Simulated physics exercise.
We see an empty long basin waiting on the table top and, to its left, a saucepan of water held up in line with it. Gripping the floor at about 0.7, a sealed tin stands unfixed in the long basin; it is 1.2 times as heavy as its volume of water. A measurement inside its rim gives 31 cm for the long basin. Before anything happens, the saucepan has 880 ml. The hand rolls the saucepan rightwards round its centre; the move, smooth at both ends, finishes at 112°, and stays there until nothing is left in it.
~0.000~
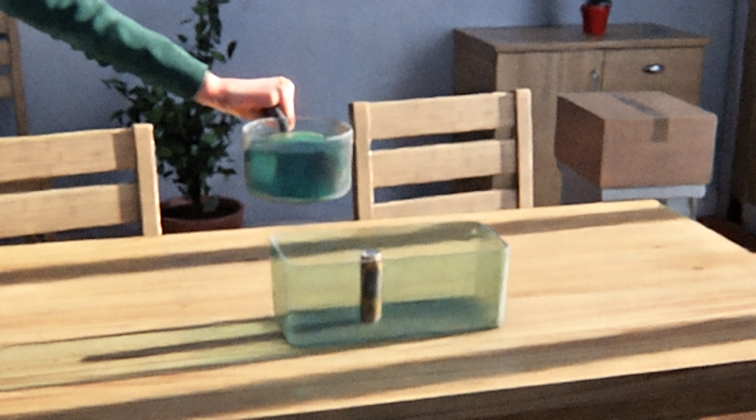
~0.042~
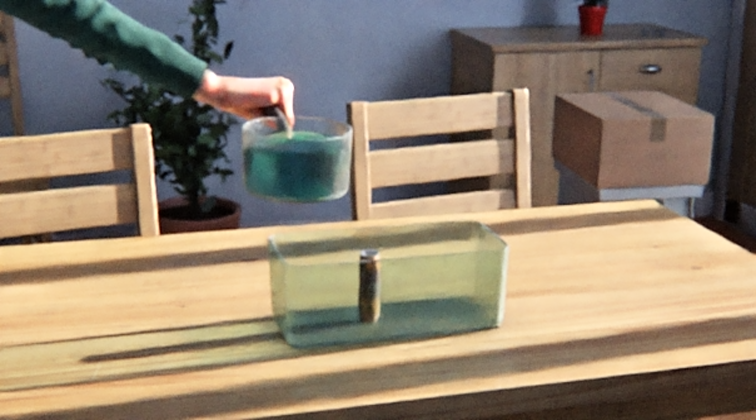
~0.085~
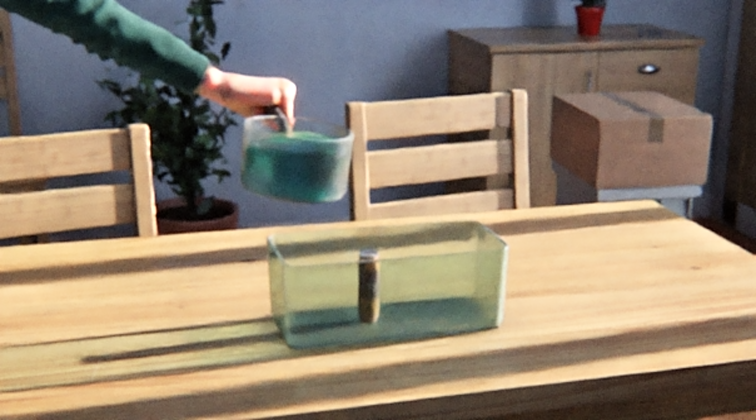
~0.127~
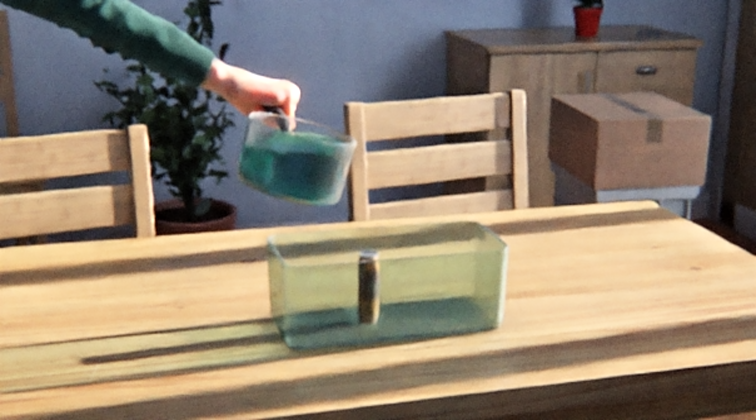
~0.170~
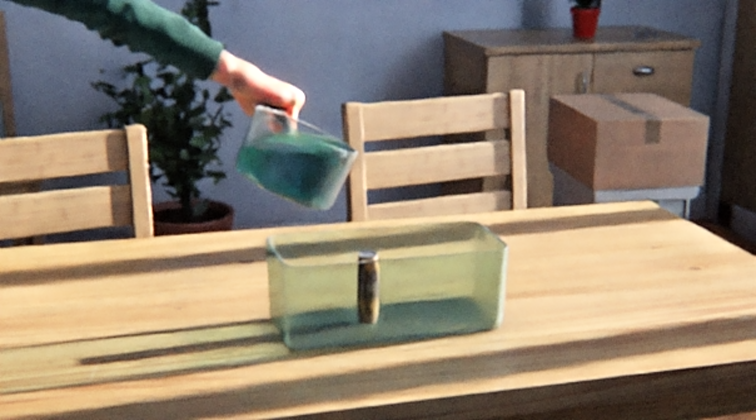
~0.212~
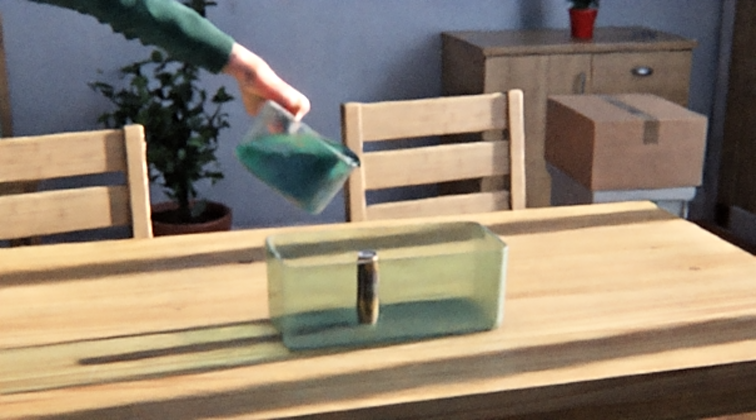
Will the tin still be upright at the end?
No.
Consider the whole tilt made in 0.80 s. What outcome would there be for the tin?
The tin stays on its base.
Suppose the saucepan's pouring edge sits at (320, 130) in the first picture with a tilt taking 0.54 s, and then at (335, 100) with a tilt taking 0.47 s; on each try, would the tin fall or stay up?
First it topples; then it topples.
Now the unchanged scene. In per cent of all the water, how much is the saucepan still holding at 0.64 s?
Remaining share: Approx. 4 %.
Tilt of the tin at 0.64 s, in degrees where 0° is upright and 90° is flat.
I'd say it is close to 0 degrees off upright.
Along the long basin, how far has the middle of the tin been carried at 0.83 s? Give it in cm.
Its middle sits about 4 cm from the start.
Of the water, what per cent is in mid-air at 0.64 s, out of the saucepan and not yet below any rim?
Airborne share: Near 5 %.
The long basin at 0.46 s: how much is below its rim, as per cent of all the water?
I'd put it near 38 percent.
Then, 0.46 s in, the tilt is 106° and 26 per cent is still to pour; the tin stands where it began.
Then, 0.64 s in, the tilt is 112° and 4 per cent is still to pour; the tin stands 1 cm from where it began.
Then, 0.83 s in, the tilt is 112° and 0 per cent is still to pour; the tin leans 27°.
Then, 1.04 s in, the tilt is 112° and 0 per cent is still to pour; the tin lies on its side.
Finally, the tin lies on its side.
